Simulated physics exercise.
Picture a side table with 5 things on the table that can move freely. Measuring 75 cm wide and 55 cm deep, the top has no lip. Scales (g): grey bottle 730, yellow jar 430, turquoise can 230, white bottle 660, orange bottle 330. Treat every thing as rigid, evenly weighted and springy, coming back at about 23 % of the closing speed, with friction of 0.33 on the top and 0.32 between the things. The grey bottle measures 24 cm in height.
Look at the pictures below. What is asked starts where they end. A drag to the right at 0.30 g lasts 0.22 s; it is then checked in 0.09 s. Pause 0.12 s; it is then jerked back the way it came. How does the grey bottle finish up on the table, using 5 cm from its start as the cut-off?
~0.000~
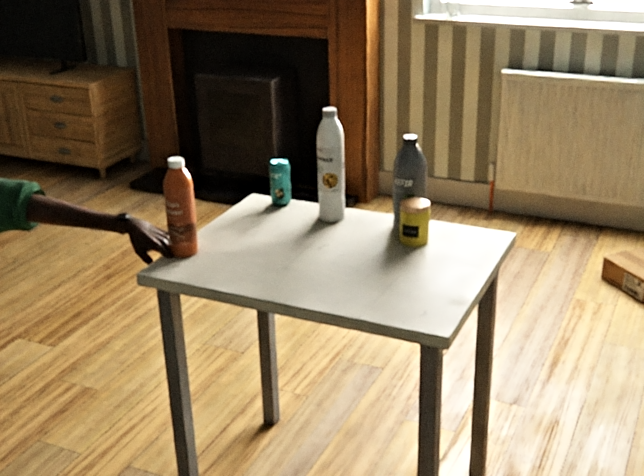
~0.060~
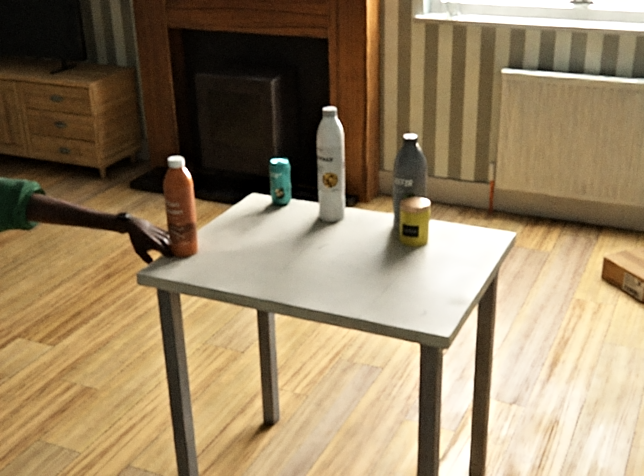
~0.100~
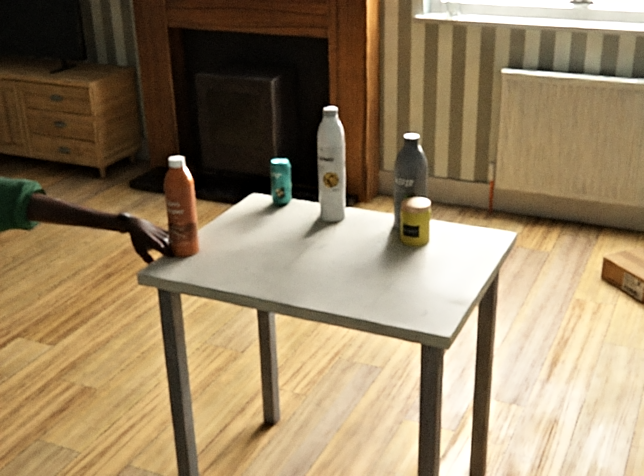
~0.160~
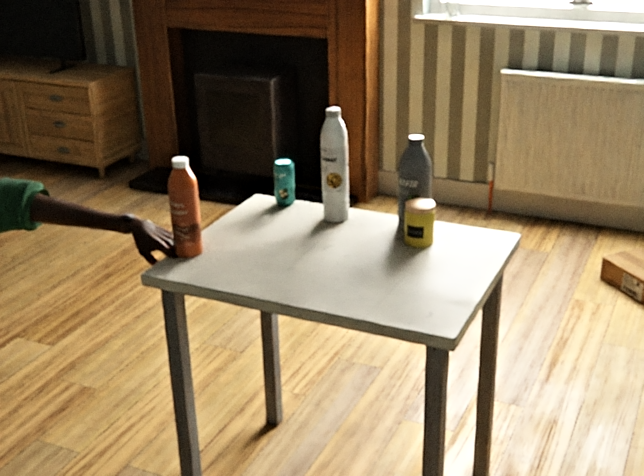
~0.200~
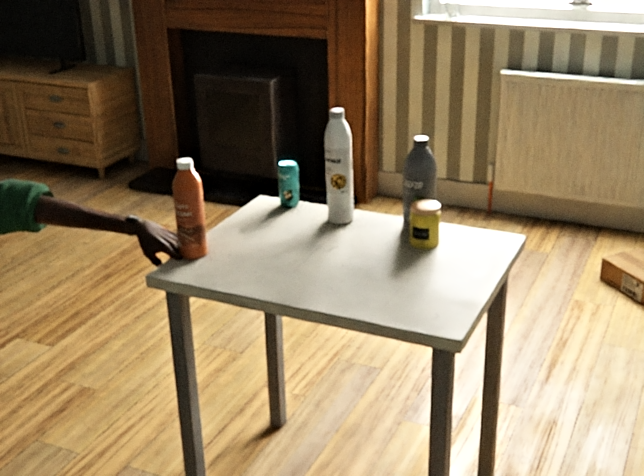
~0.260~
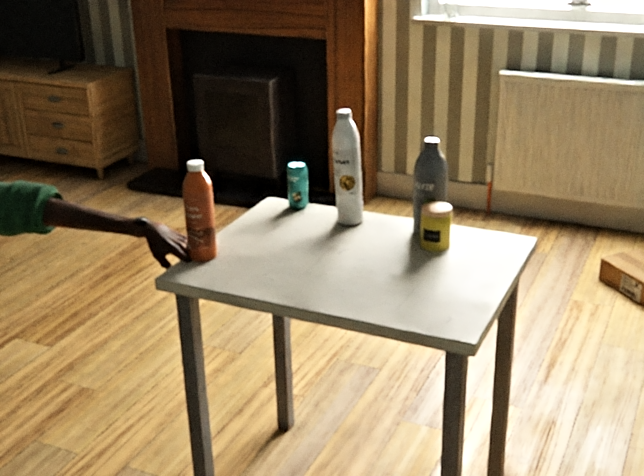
The grey bottle ends up past the cut-off.
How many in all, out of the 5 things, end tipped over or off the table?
I get 3.
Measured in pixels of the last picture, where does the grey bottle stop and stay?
At about (344, 208).
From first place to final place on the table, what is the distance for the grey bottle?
17 cm.
After 0.66 s, table 6 cm from its start; grey bottle leaning 7° near (450, 187); white bottle leaning 49°; orange bottle leaning 25°.
After 0.96 s, grey bottle leaning 11° near (412, 185); white bottle on its side; orange bottle on its side.
At rest (4.2 s), tipped over on the table, grey bottle, white bottle and orange bottle; the other 2 in place, give or take 5 cm. Seen from the same camera at the end, grey bottle near (344, 208).
